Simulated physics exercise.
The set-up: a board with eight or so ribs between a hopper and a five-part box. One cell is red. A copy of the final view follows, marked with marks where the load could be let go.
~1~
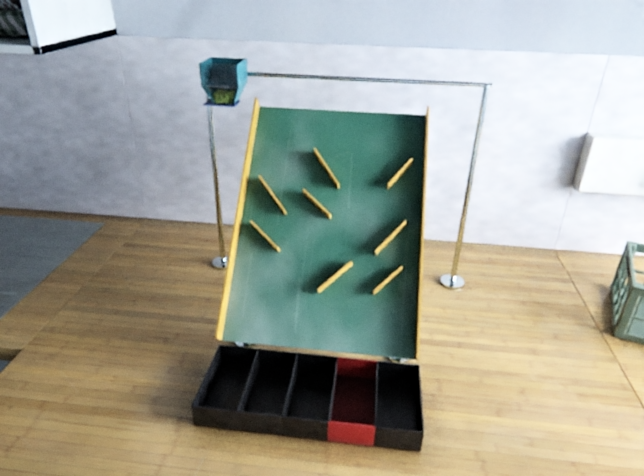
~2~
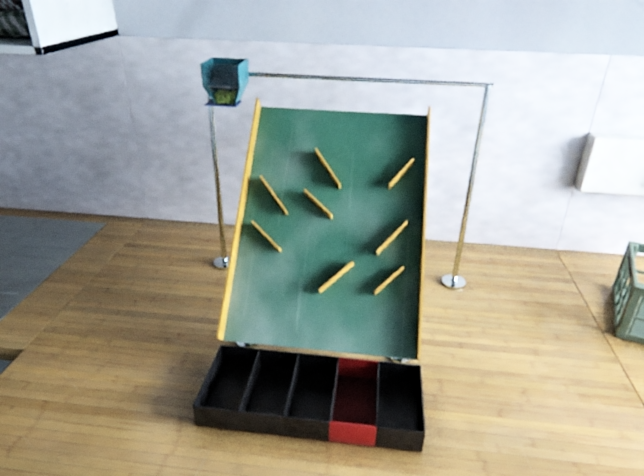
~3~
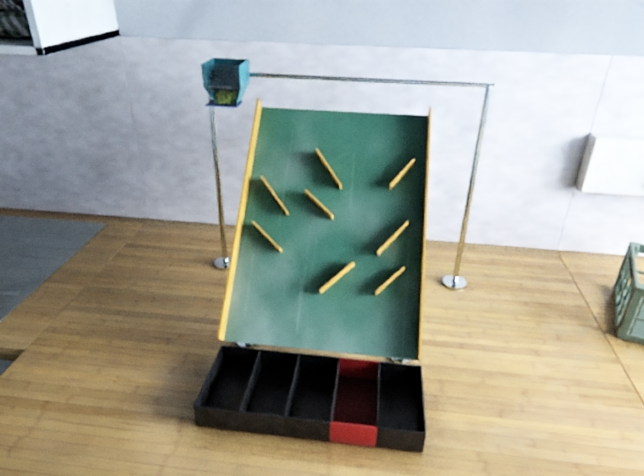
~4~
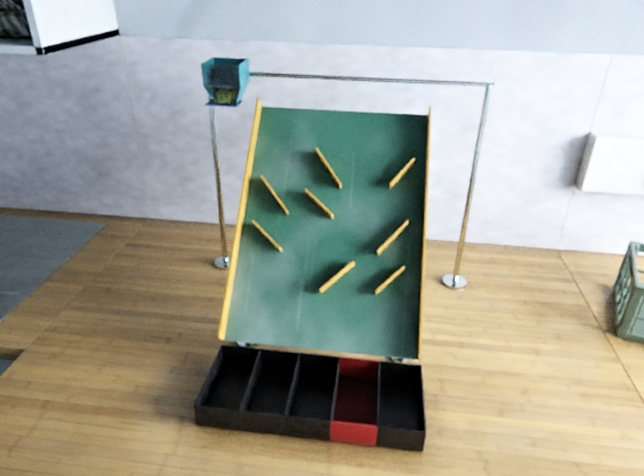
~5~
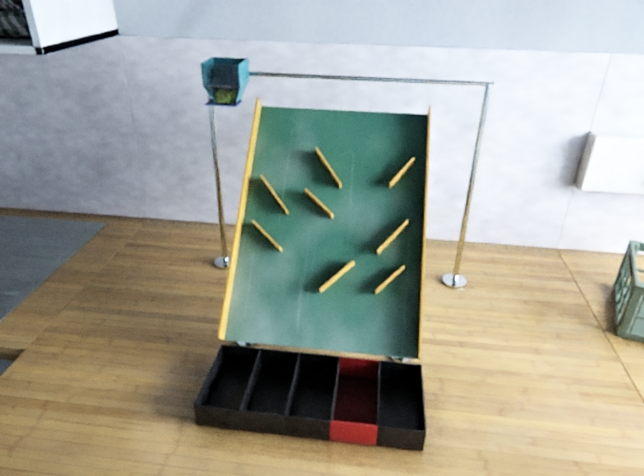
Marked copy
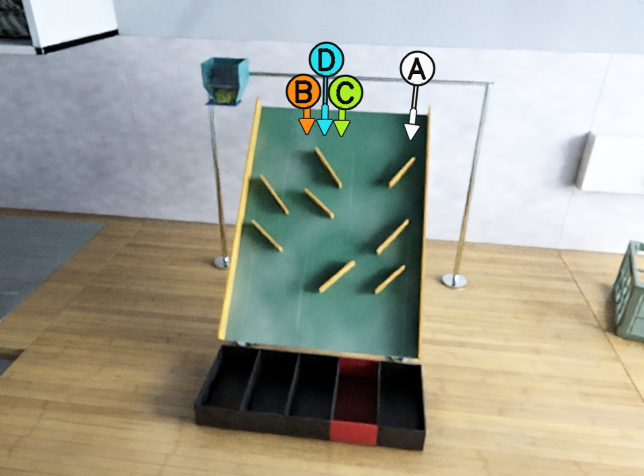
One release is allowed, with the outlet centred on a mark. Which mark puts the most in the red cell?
I would pick mark C.
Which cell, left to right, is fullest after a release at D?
The fourth from the left.
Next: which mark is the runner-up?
The answer is D.
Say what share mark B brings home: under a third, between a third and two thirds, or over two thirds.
It is under a third.
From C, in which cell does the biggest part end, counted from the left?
The fourth from the left.
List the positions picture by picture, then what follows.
The first picture shows hopper at (226, 95), dried peas, door shut.
The second picture shows ribs (316, 148) to (340, 184), (390, 184) to (414, 158), (260, 175) to (285, 210).
The third picture shows ribs (305, 189) to (332, 215), (253, 221) to (280, 249), (378, 252) to (408, 221).
The fourth picture shows ribs (320, 290) to (354, 261), (376, 292) to (405, 266).
The fifth picture shows red cell at (354, 432), number 4 of 5 from the left.
On the marked copy, mark A meets the board at (410, 134); mark B meets the board at (307, 128); mark C meets the board at (341, 130); mark D meets the board at (324, 129).
For mark A, a small part in the red cell, most in other cells, a small part outside the box.
For mark B, a small part in the red cell, nearly all in other cells, a stray few outside the box.
For mark C, most in the red cell, about a quarter in other cells, a stray few outside the box.
For mark D, about half in the red cell, about half in other cells, a stray few outside the box.
